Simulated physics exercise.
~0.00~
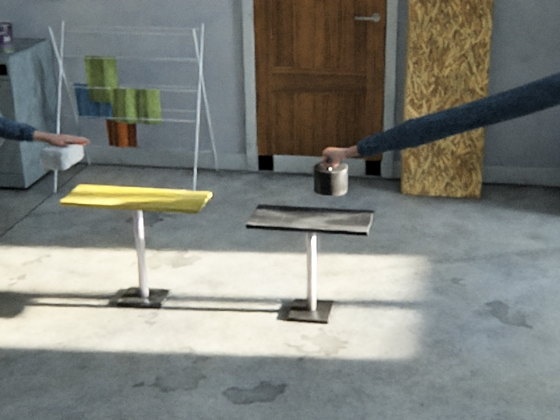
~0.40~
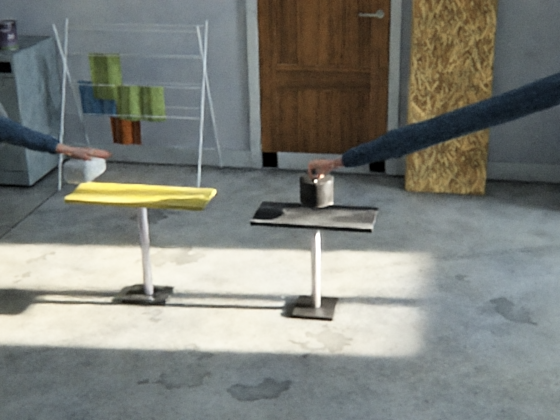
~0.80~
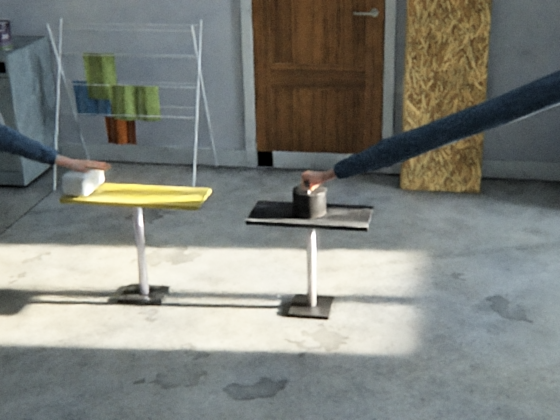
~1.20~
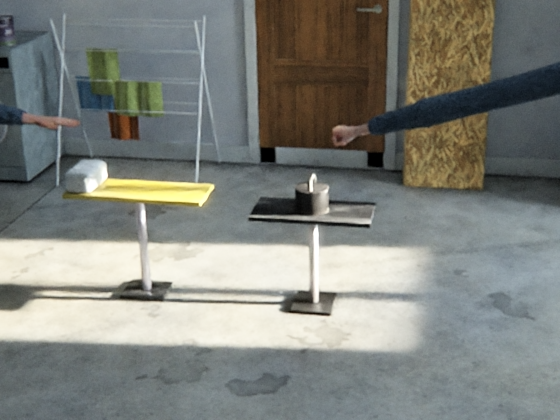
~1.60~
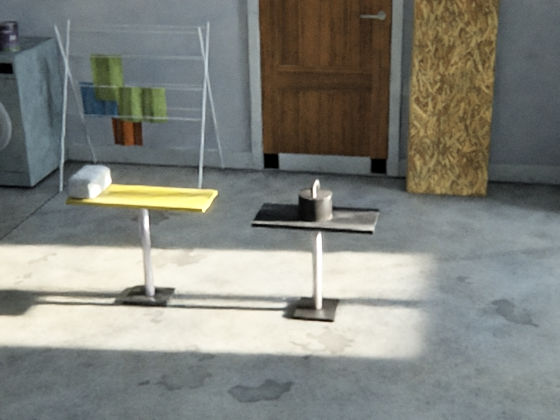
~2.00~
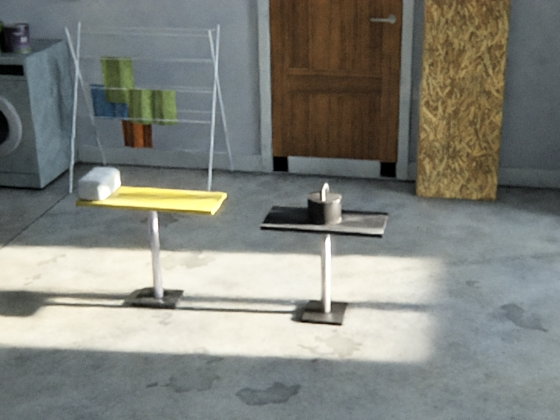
Two narrow-footed stands, a yellow side table on the left and a black one on the right, stand on a sunlit concrete floor, seen from slightly above by a gently swaying camera. Behind them are a drying rack with coloured cloths, a wooden door and a tall chipboard panel. A hand from the left lowers a white cushion toward the left end of the yellow top, while a long-sleeved arm from the right sets a dark, handled object on the black top. Both hands let go and draw back out of view. The two stands stay upright and steady, with their loads resting in place.
